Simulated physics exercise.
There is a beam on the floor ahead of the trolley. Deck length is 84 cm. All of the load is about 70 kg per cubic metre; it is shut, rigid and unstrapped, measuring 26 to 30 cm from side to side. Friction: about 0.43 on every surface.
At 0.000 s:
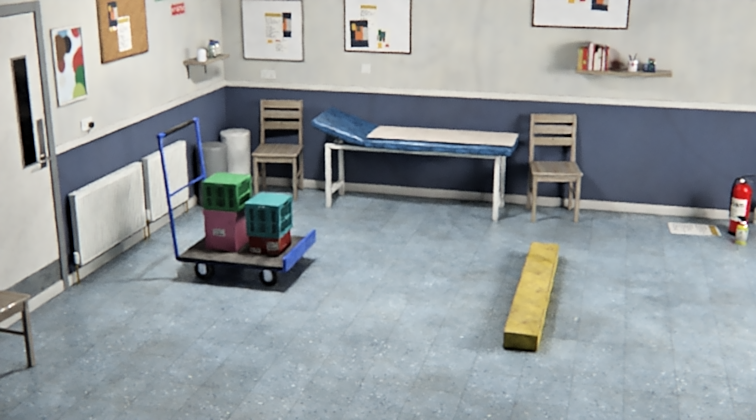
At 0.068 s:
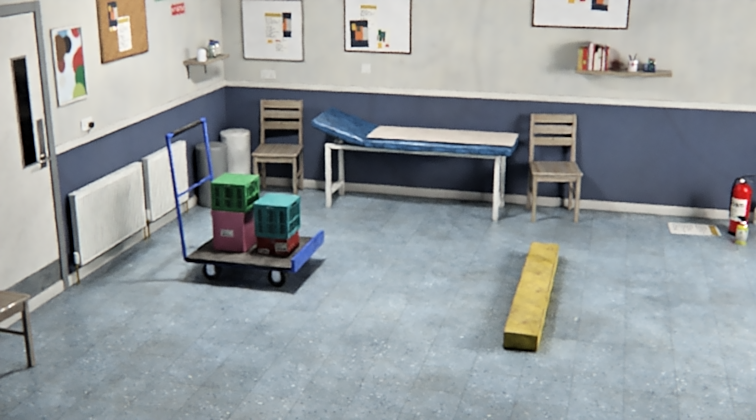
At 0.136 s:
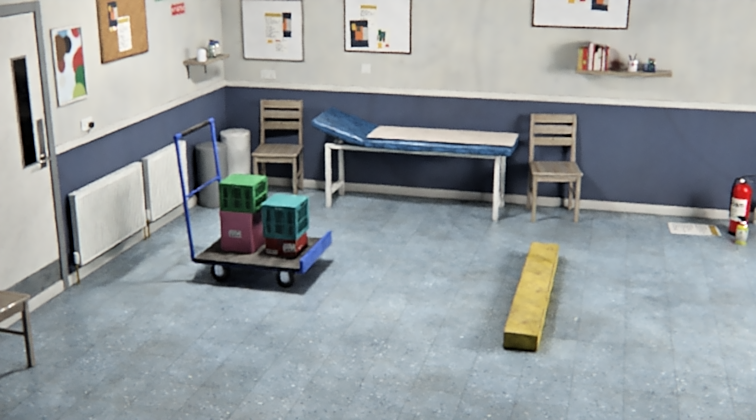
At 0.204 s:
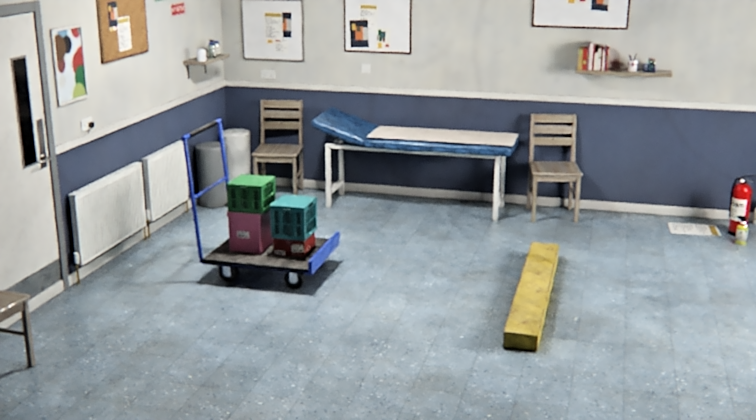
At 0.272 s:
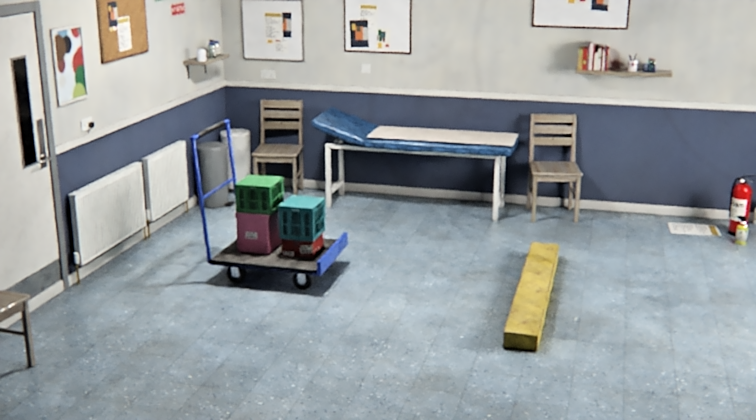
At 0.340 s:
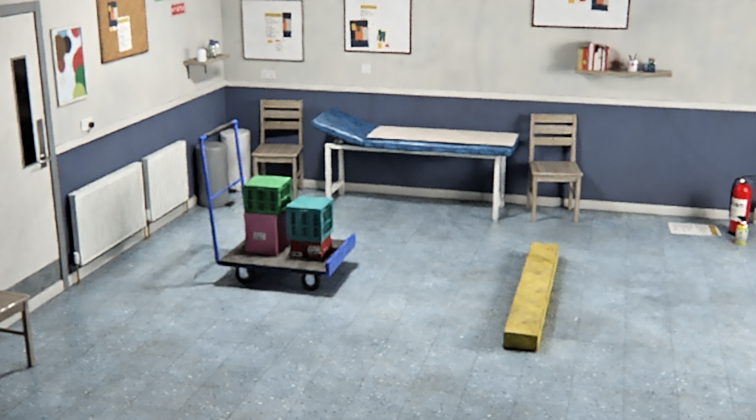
A blue trolley carrying stacked green, teal, pink and red crates rolls slightly right across the floor.
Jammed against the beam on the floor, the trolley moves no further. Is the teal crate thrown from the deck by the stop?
No, it stays put.
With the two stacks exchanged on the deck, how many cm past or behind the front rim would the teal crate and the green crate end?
The teal one would rest 50 cm behind the front rim and green 10 cm behind it.
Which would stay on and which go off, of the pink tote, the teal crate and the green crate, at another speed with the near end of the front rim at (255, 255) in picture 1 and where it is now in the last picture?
Then the pink one remains, the teal one is lost and the green one is lost.
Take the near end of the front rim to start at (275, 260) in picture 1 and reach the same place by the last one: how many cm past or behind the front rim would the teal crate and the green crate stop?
Rest positions: Teal 10 cm behind rim; green 40 cm behind rim.
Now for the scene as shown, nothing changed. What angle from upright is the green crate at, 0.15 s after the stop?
About 0°.
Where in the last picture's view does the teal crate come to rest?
(516, 236).
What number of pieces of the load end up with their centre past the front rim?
The number of them is 0.
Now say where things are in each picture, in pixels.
In the first frame, teal crate (269, 215), green crate (227, 192), rim corner (284, 267); 174 cm still to roll.
In the second frame, teal crate (278, 216), green crate (236, 193), rim corner (293, 268); 168 cm still to roll.
In the third frame, teal crate (286, 217), green crate (244, 193), rim corner (301, 269); 161 cm still to roll.
In the fourth frame, teal crate (294, 217), green crate (252, 194), rim corner (310, 270); 155 cm still to roll.
In the fifth frame, teal crate (302, 218), green crate (260, 194), rim corner (319, 271); 148 cm still to roll.
In the sixth frame, teal crate (311, 219), green crate (268, 195), rim corner (327, 271); 141 cm still to roll. Speed about 1.0 m/s.
Impact comes at 1.79 s.
After 1.94 s the teal crate is 15 cm behind the rim, tilted 0°, near (513, 235) in the last picture's view.
After 2.19 s the teal crate is 12 cm behind the rim, tilted 0°, near (516, 236) in the last picture's view.
After 2.59 s the teal crate is 12 cm behind the rim, tilted 0°, near (516, 236) in the last picture's view.
At rest, 2.8 s, nothing is past the rim; behind it, green crate, pink tote, teal crate and red parcel.
